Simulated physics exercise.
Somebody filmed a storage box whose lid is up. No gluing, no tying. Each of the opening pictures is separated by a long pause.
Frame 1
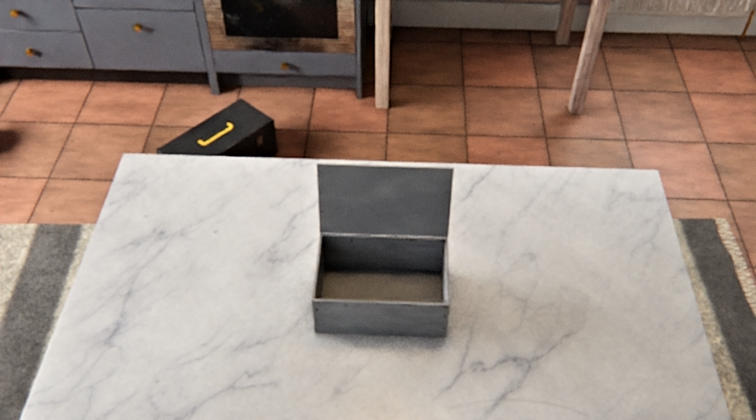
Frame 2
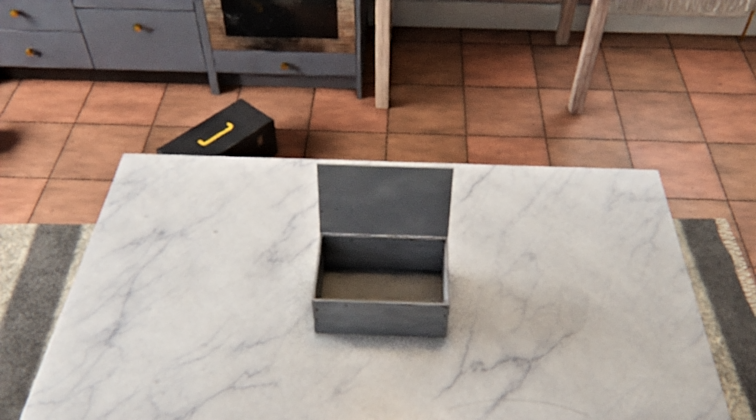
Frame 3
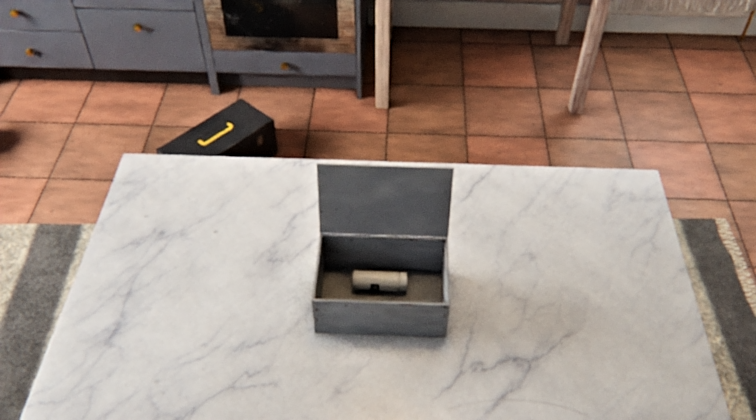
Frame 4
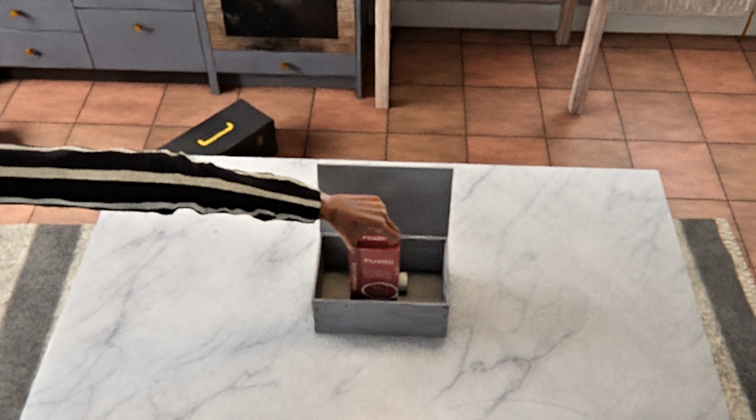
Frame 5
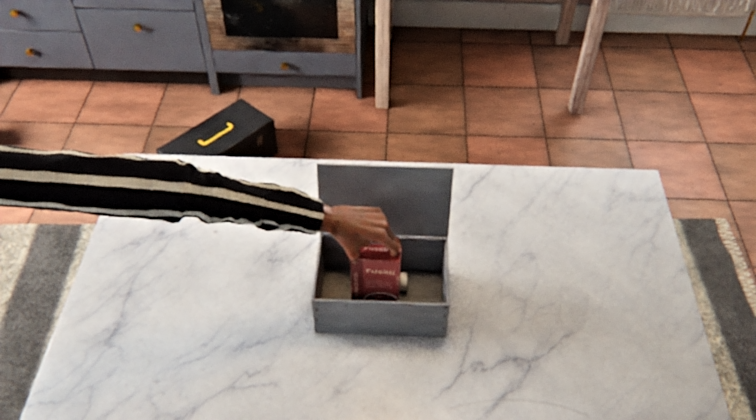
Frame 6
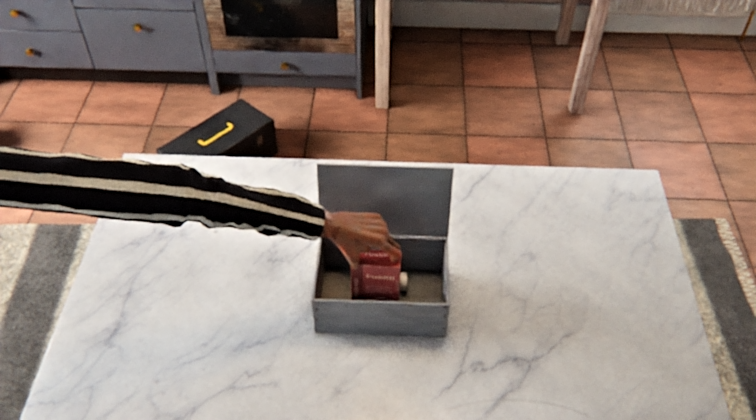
A white shaker appears in an open gray box, then a hand lowers a red packet inside.
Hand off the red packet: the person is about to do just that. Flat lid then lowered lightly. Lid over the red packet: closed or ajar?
Ajar.
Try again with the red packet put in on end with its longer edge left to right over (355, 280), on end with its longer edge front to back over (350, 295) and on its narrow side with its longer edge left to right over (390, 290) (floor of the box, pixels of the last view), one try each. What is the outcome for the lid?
First try: It gets propped open; second try: It gets propped open; third try: It comes fully down.
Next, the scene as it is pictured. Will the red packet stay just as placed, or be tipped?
Result: It remains as it was set.
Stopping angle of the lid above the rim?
Near 35° up from the rim.
Then, 1.00 s after the last picture, lid starting down.
Then, 1.40 s after the last picture, lid 73° above the rim.
Then, 1.60 s after the last picture, lid 56° above the rim.
Then, 1.70 s after the last picture, lid 45° above the rim.
At rest, lid 37° above the rim; both in place. Seen from the same camera at the end, red packet near (376, 285).
